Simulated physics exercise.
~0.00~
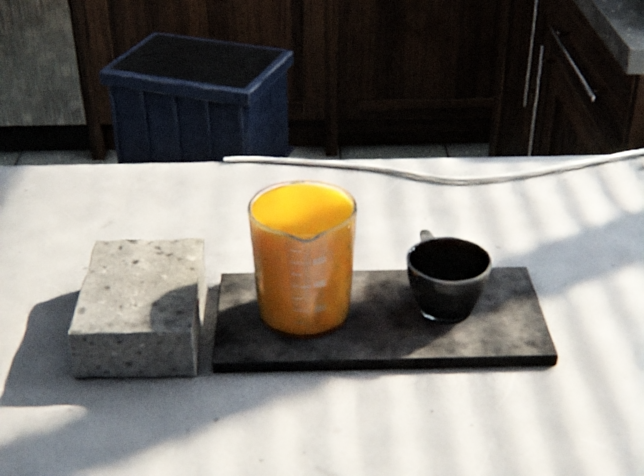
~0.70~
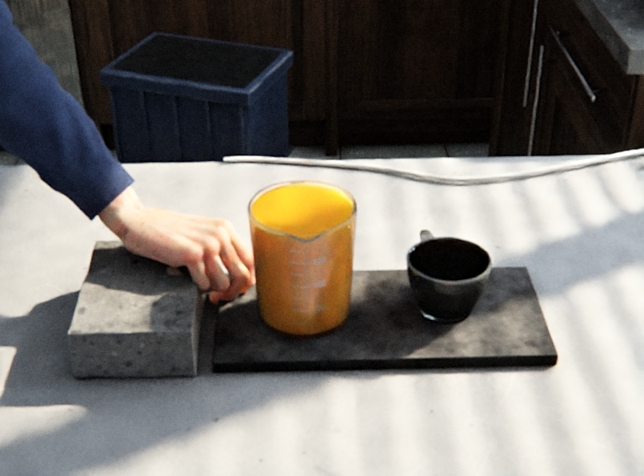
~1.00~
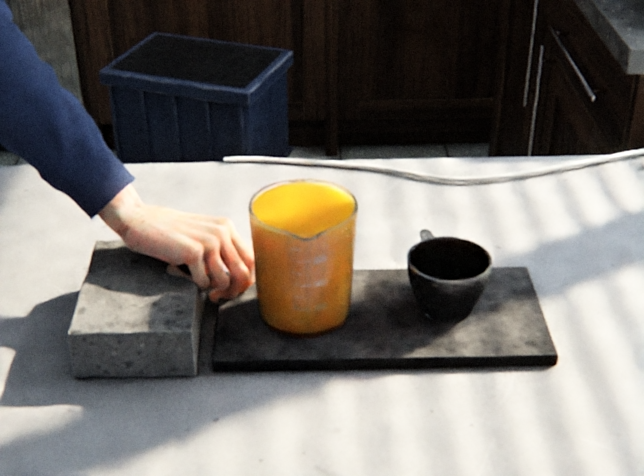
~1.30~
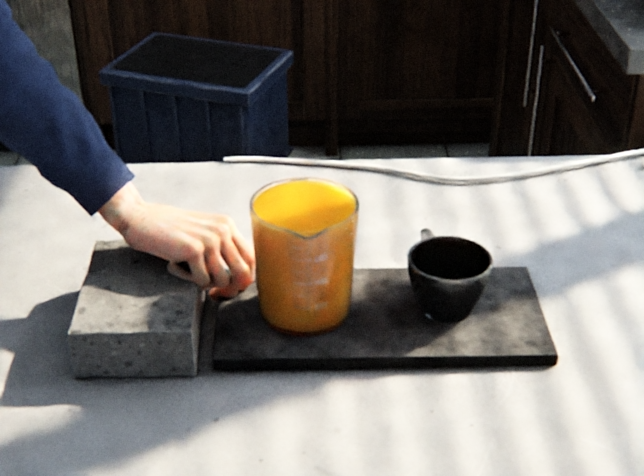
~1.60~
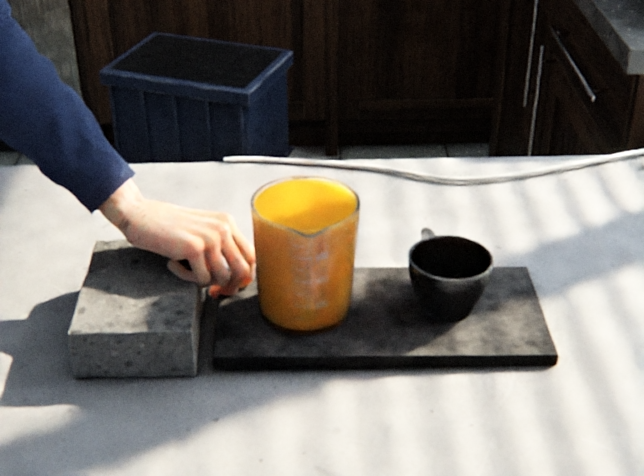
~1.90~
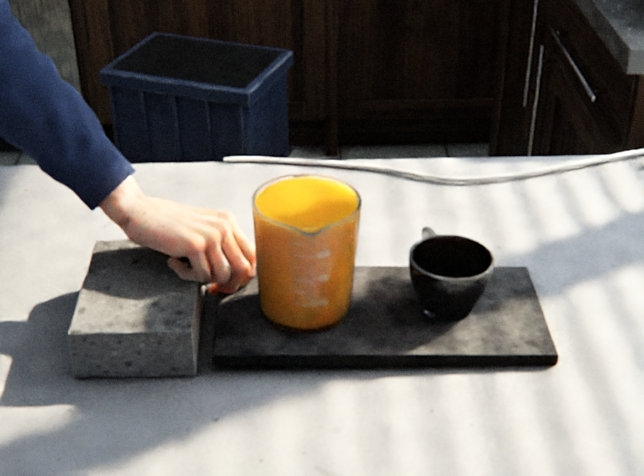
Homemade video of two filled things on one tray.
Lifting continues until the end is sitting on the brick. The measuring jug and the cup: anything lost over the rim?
Result: Measuring jug: I'd say some spillage there. Cup: I'd say some spillage there.
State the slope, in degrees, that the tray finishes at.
About 11 degrees.
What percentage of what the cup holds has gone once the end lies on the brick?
Estimate: About 14 per cent.
By 2.6 s, the tray slopes by about 6°; measuring jug, it has slopped over; cup, it has slopped over.
By 3.4 s, the tray slopes by about 12°; measuring jug, it has slopped over; cup, it has slopped over.
By 4.6 s, the tray slopes by about 11°, resting on the brick; measuring jug, it has slopped over; cup, it has slopped over.
